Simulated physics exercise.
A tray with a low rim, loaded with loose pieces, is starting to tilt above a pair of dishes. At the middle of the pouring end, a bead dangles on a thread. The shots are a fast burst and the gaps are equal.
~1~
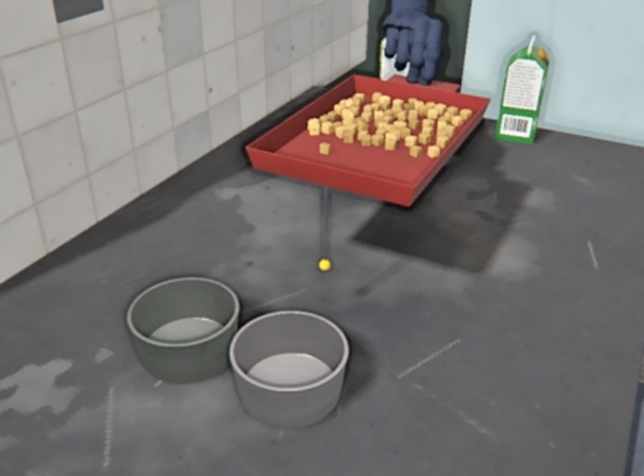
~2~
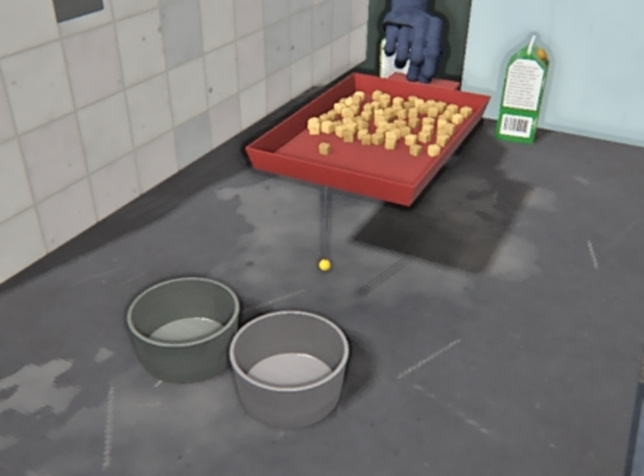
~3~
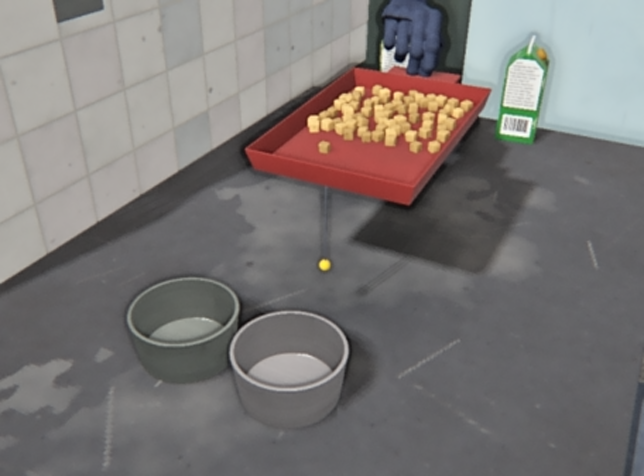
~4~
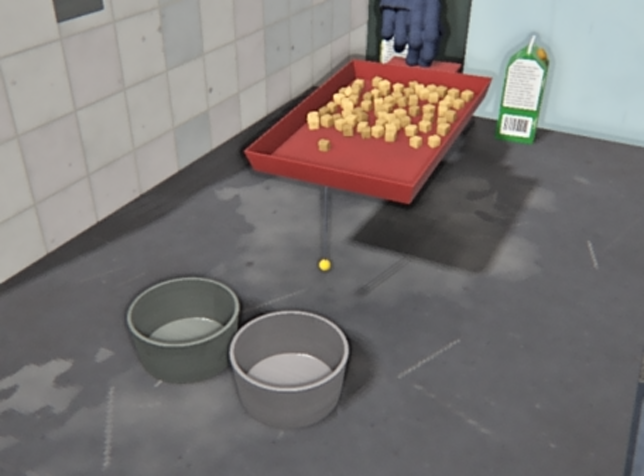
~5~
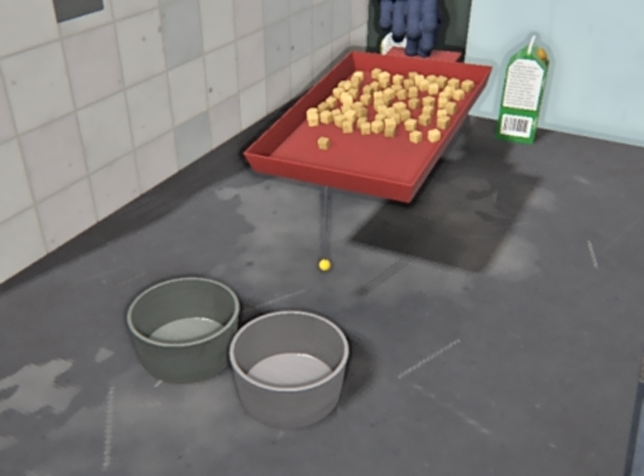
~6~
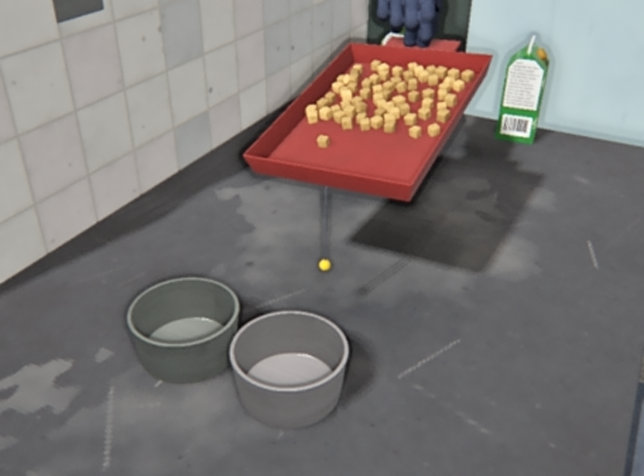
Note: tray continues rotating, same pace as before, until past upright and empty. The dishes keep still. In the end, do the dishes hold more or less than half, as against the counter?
They hold less than half.
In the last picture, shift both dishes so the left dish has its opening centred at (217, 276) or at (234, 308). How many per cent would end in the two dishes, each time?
80 %, then 40 %.
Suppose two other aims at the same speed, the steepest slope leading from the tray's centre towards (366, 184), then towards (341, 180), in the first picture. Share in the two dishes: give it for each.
Respectively close to 10 and 20 in a hundred.
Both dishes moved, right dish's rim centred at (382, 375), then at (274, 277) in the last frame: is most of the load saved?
In order, they'd catch a minor share, and next a major share.
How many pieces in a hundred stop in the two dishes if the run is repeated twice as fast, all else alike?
Estimate: Some 20%.
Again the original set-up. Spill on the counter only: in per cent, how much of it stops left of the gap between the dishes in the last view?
I'd guess close to 40 %.
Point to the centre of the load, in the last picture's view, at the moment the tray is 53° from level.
The load is centred about (295, 151).
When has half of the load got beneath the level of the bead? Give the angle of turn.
The tilt is near 105° by then.
Soon after the last picture, tray tipped steeply; nearly all on the tray; a small part in the air.
A little later, tray tipped right over; most on the tray; a small part in the left dish; a small part outside both.
Later still, tray tipped past a quarter turn; a small part in the left dish; nearly all outside both.
At rest, tray tipped past a quarter turn; none in the right dish; a small part in the left dish; nearly all outside both.
